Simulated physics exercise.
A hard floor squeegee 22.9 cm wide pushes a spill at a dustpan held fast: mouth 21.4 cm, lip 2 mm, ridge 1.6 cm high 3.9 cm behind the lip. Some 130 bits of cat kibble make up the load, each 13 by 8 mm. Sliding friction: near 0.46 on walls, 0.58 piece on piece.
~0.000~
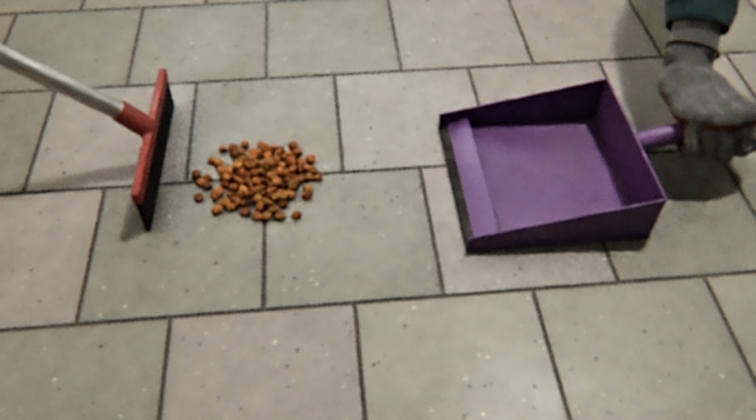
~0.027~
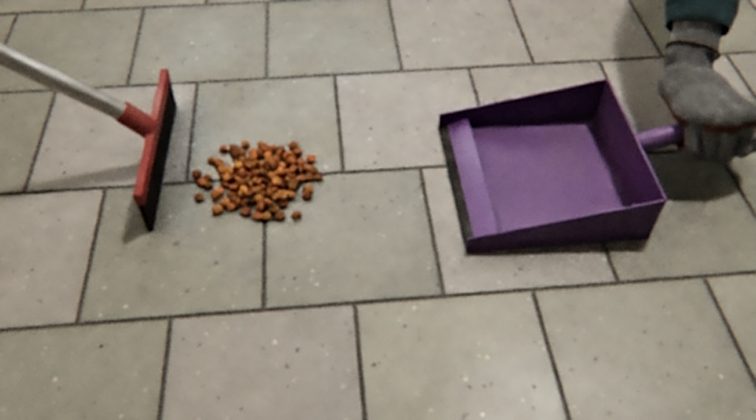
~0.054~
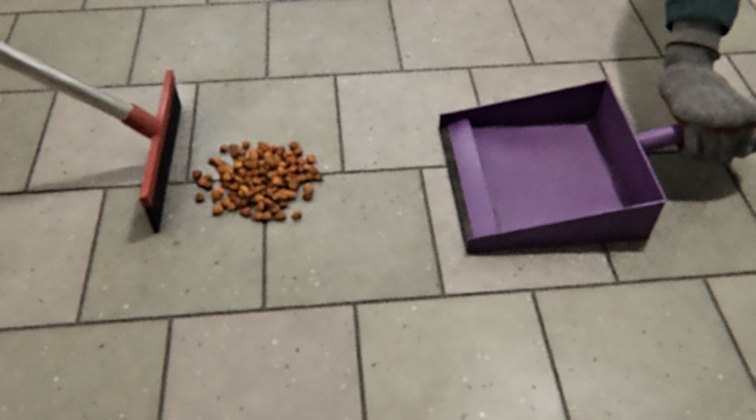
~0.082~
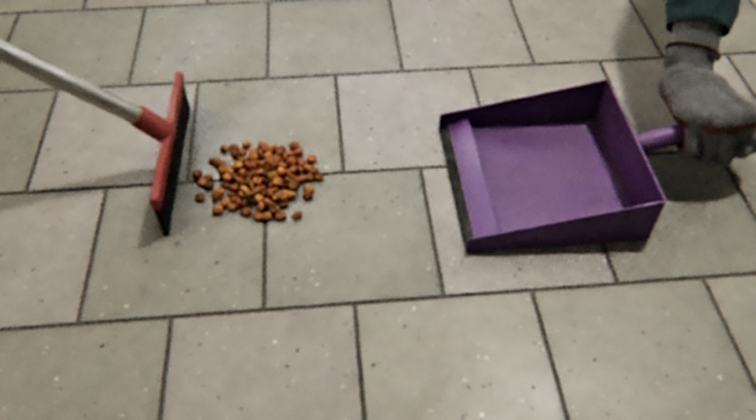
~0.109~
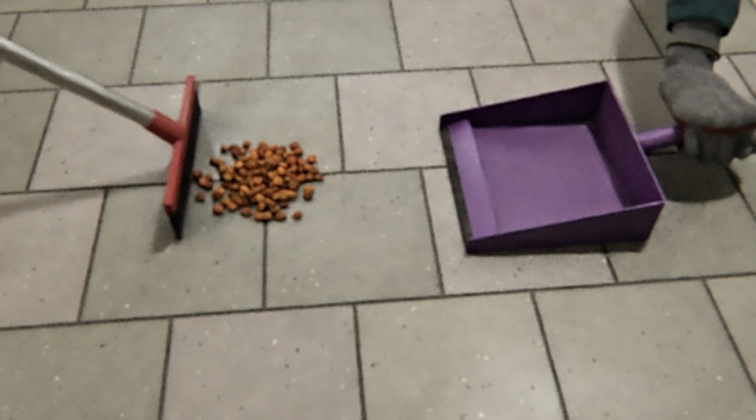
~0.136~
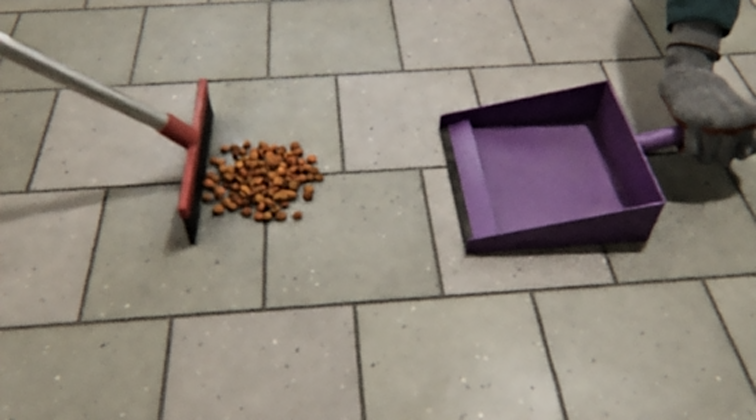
On a grey tiled floor, a red squeegee on a long pale handle slides a short way right and meets the near edge of a pile of brown kibble, while a gloved hand holds a purple dustpan still at right.
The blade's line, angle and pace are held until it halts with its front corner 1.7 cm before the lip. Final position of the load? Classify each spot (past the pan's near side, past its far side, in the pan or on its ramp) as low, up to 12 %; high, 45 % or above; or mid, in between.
Near side mid, far side low, pan mid.
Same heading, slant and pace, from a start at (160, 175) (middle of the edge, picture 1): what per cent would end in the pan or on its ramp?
Something close to 30 percent.
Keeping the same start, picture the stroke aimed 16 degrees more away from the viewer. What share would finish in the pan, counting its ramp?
That would give about 55 percent.
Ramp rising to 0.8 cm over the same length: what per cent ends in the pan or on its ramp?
With that ramp, near 40 per cent.
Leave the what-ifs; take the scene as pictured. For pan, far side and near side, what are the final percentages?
In per cent - near side 20, far side 0, pan 35.
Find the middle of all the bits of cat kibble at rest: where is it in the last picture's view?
I'd put it at about (464, 221).
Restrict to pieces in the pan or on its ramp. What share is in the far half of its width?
Estimate: Close to 10 %.
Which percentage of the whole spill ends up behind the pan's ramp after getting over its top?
It comes to some 10 per cent.
After 0.38 s, middle of the blade 17 cm from the lip; 0 % over the lip, far side 0 %, near side 0 %.
After 0.54 s, middle of the blade 7 cm from the lip; 0 % over the lip, far side 0 %, near side 10 %.
After 0.82 s, middle of the blade 2 cm from the lip; 35 % over the lip, far side 0 %, near side 20 %.
In the end, at 1.3 s, near side 20 %, far side 0 %, pan 35 %, in front of the lip or behind the blade 45 %.
